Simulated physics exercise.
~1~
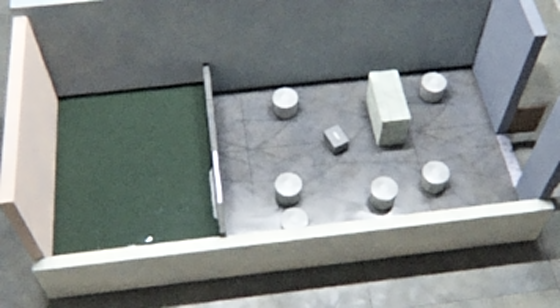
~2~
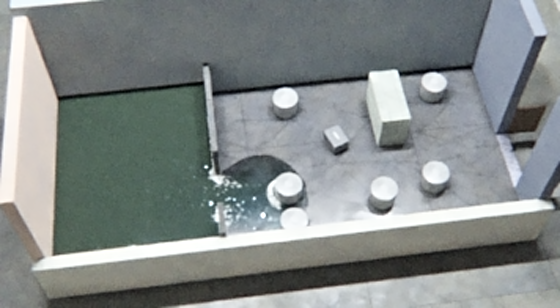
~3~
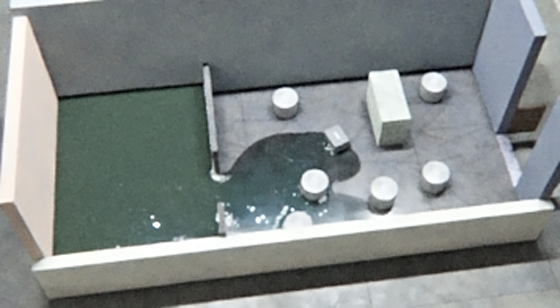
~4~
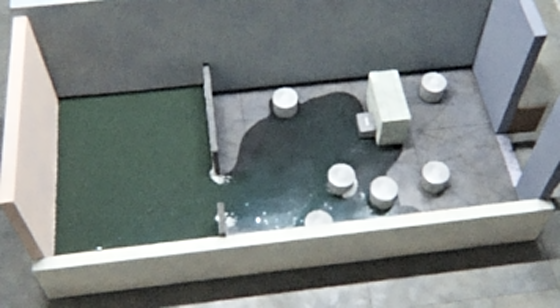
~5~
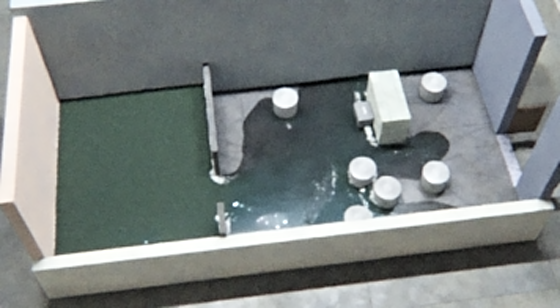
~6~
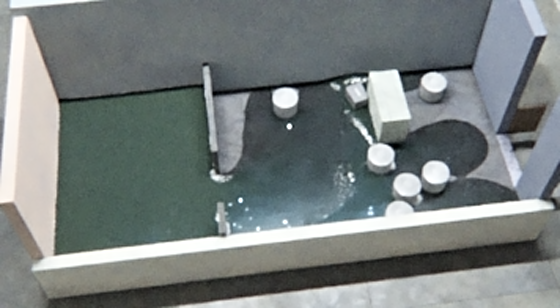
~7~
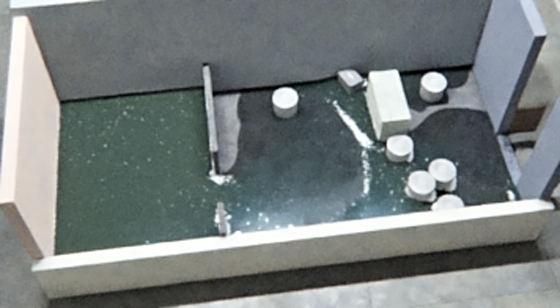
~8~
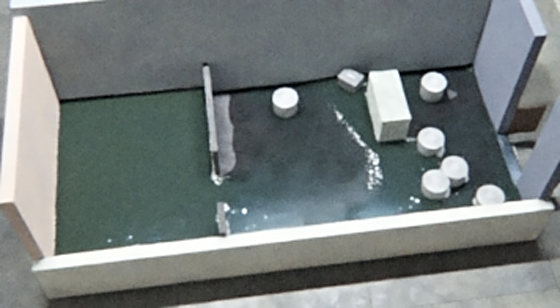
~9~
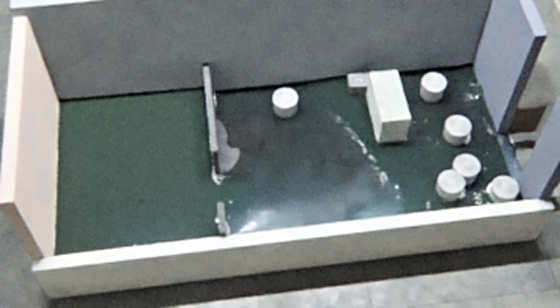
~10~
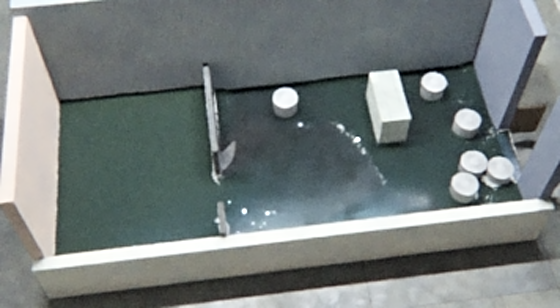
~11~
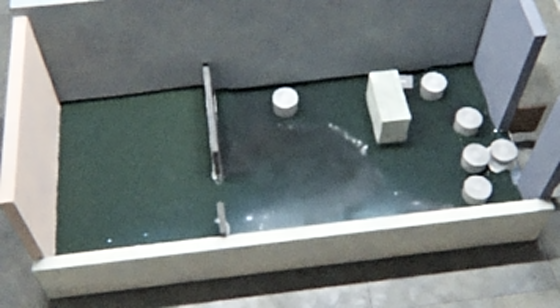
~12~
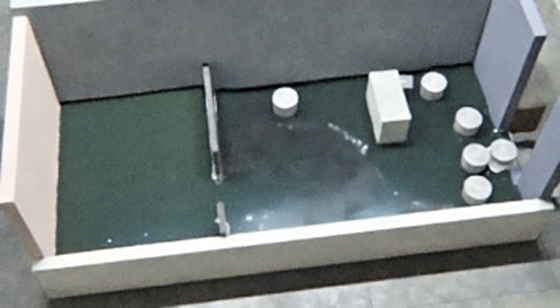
The clip opens on a walled basement seen from above, with dark green water held left of a divider and pale round tubs, a small grey box and a tall block on the dry floor to the right. Water bursts through a gap low in the divider and fans out to the right. It pushes the nearest tubs along and carries the box against the block, then up toward the back wall. As water covers the floor, more tubs slide right, while the box slips behind the block. Finally, four tubs sit clustered near the right-hand opening, the box shows beyond the block, and two tubs remain where they began.
